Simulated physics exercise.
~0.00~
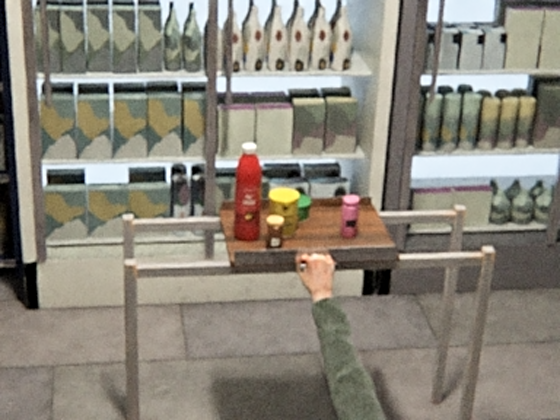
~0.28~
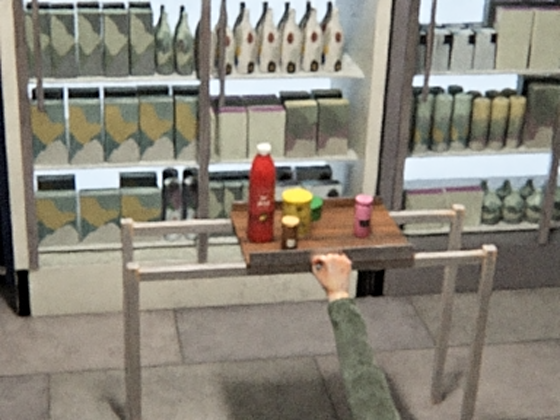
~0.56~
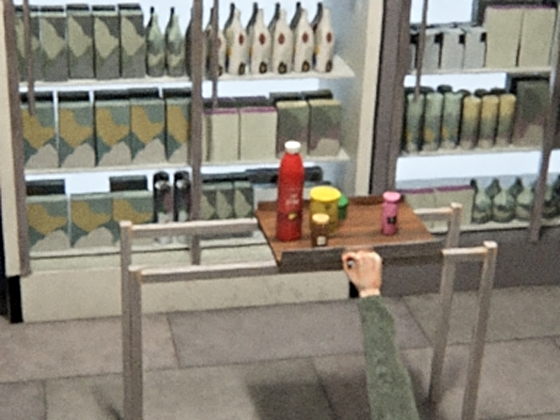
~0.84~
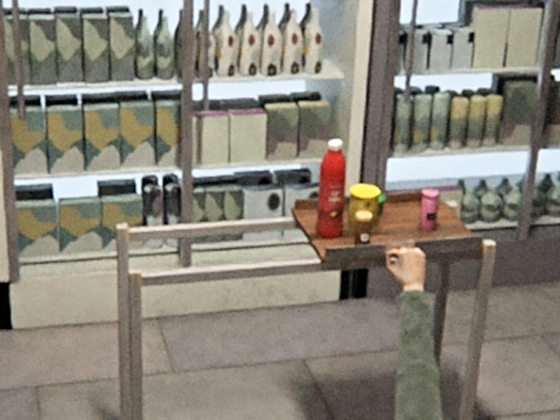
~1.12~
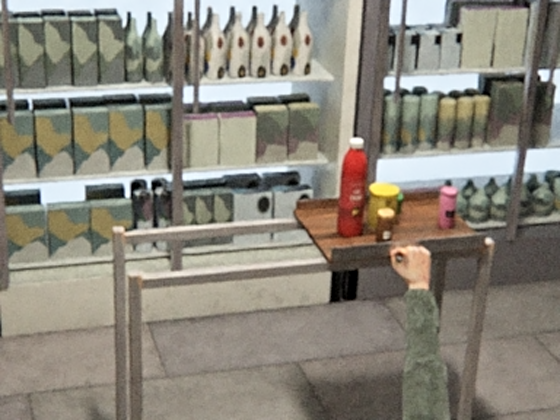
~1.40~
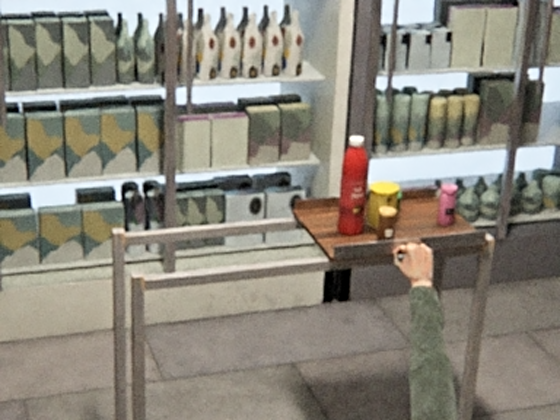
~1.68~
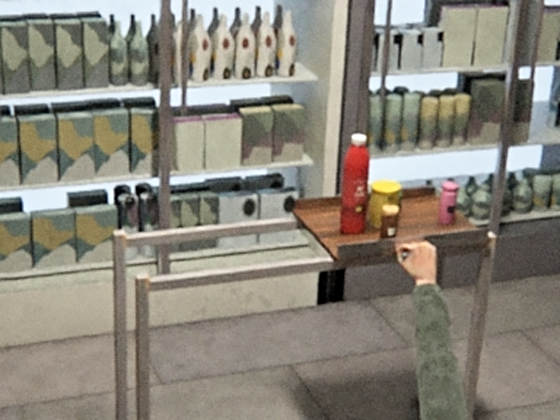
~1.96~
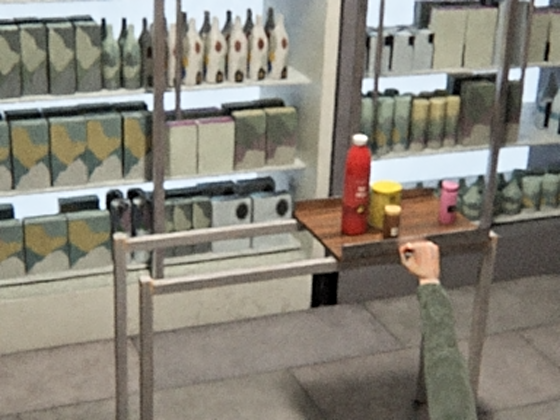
To begin with, a wooden tray on a metal rack holds a red bottle, a yellow tin, a small brown shaker, a green tub and a pink shaker, with store shelves behind. A hand in a green sleeve grips the tray's front edge and moves it to the right, slowly at first. The tray then travels faster along the rails, carrying all the items with it. It reaches the right end and stops, the hand still at its edge. The view drifts slightly, and the red bottle and both shakers remain upright on the tray.
